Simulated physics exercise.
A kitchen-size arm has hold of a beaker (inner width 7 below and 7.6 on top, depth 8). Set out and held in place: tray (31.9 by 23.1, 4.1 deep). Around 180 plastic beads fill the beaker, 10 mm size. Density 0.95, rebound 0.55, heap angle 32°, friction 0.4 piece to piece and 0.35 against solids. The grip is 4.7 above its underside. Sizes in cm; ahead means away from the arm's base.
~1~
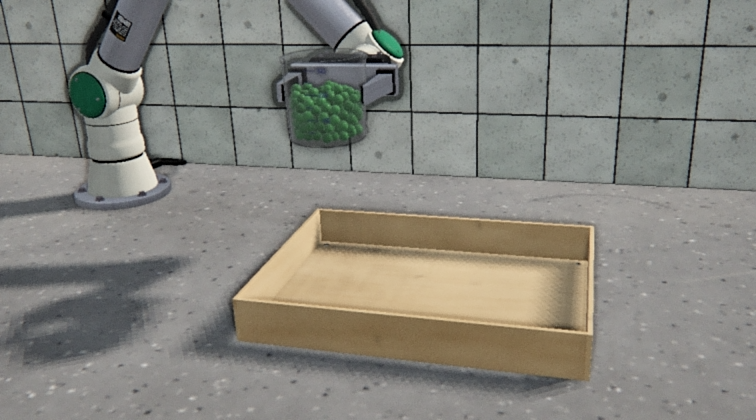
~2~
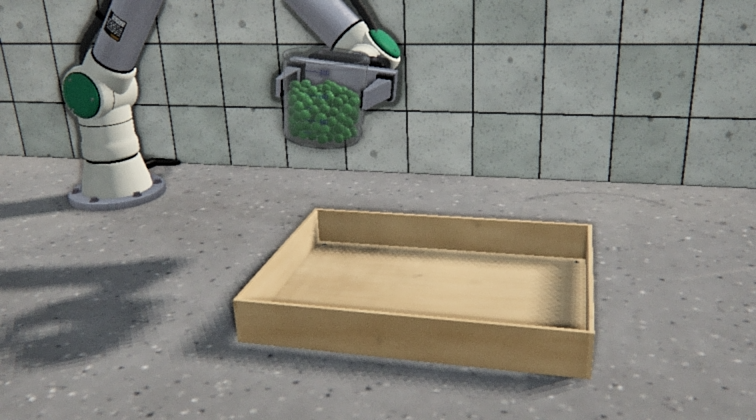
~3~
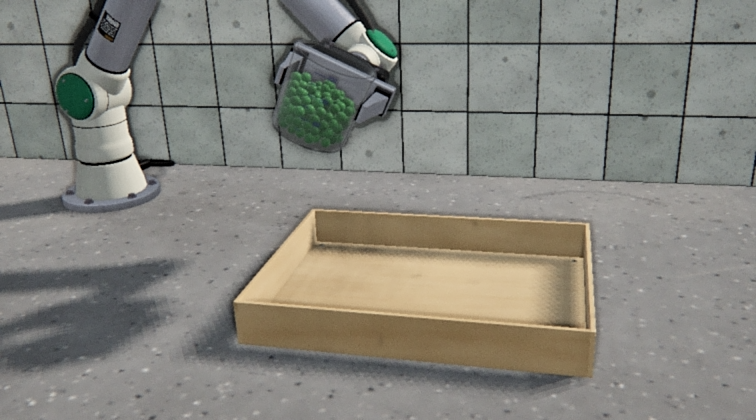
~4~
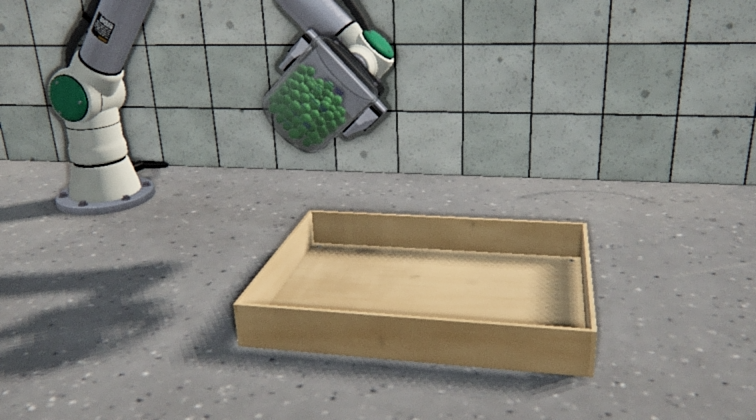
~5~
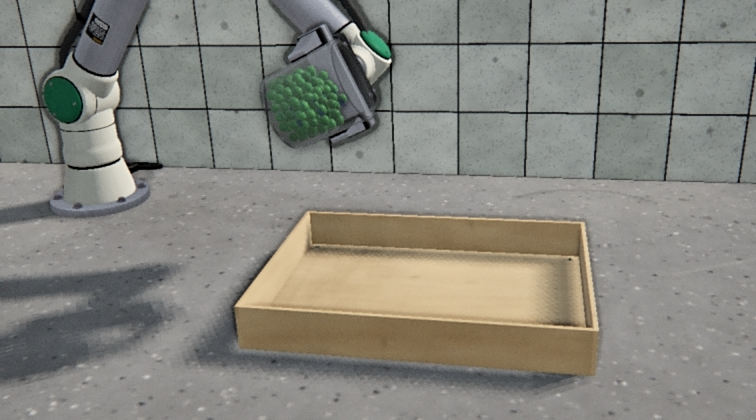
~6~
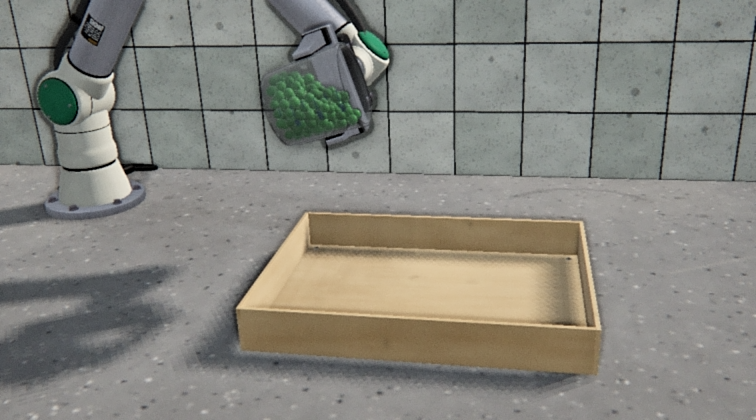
A clear beaker of green beads, gripped by a robot arm above an empty wooden tray, tilted steadily to the left until it leaned far over on its side, with the beads still inside.
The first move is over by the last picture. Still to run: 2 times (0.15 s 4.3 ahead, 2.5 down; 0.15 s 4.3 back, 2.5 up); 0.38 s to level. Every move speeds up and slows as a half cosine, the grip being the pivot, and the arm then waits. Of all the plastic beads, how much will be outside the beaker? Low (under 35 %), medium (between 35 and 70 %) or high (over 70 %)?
A low share, under 35 %, ends outside the beaker.
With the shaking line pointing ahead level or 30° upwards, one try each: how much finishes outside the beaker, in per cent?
Some 50 and 60 per cent.
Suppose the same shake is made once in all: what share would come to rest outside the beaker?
Then about 15 per cent.
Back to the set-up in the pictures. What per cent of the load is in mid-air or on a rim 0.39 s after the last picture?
About 4 per cent.
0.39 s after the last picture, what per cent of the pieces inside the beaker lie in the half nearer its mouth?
Some 35 per cent.
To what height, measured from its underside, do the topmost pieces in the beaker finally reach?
Roughly 6.5 cm.
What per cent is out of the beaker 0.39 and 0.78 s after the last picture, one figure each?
About 10, 25.
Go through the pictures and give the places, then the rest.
Beaker middle at (326, 99), level; upper third of the load around (326, 98), from x 295 to 360, top at y 85; 185 in the beaker, in the first picture.
Beaker middle at (324, 98), tilted 7° forward; upper third of the load around (320, 98), from x 290 to 355, top at y 85, in the second picture.
Beaker middle at (321, 99), tilted 25° forward; upper third of the load around (309, 95), from x 280 to 350, top at y 75, in the third picture.
Beaker middle at (318, 98), tilted 47° forward; upper third of the load around (301, 91), from x 275 to 340, top at y 70, in the fourth picture.
Beaker middle at (316, 97), tilted 65° forward; upper third of the load around (299, 87), from x 270 to 340, top at y 70, in the fifth picture.
Beaker middle at (315, 98), tilted 72° forward; upper third of the load around (296, 91), from x 270 to 355, top at y 75; 185 in the beaker, in the sixth picture.
Then, 0.39 s later, tilted 72° forward, highest piece 21 above the table; 163 in the beaker, 15 in the tray, 7 in flight or on a rim.
Then, 0.78 s later, tilted 38° forward, highest piece 23 above the table; 142 in the beaker, 43 in the tray.
Then, 1.18 s later, level, highest piece 24 above the table; 142 in the beaker, 43 in the tray.
Then, 2.23 s later, level, highest piece 24 above the table; 142 in the beaker, 43 in the tray.
At rest, 142 in the beaker, 43 in the tray. That is 23 % outside the beaker.
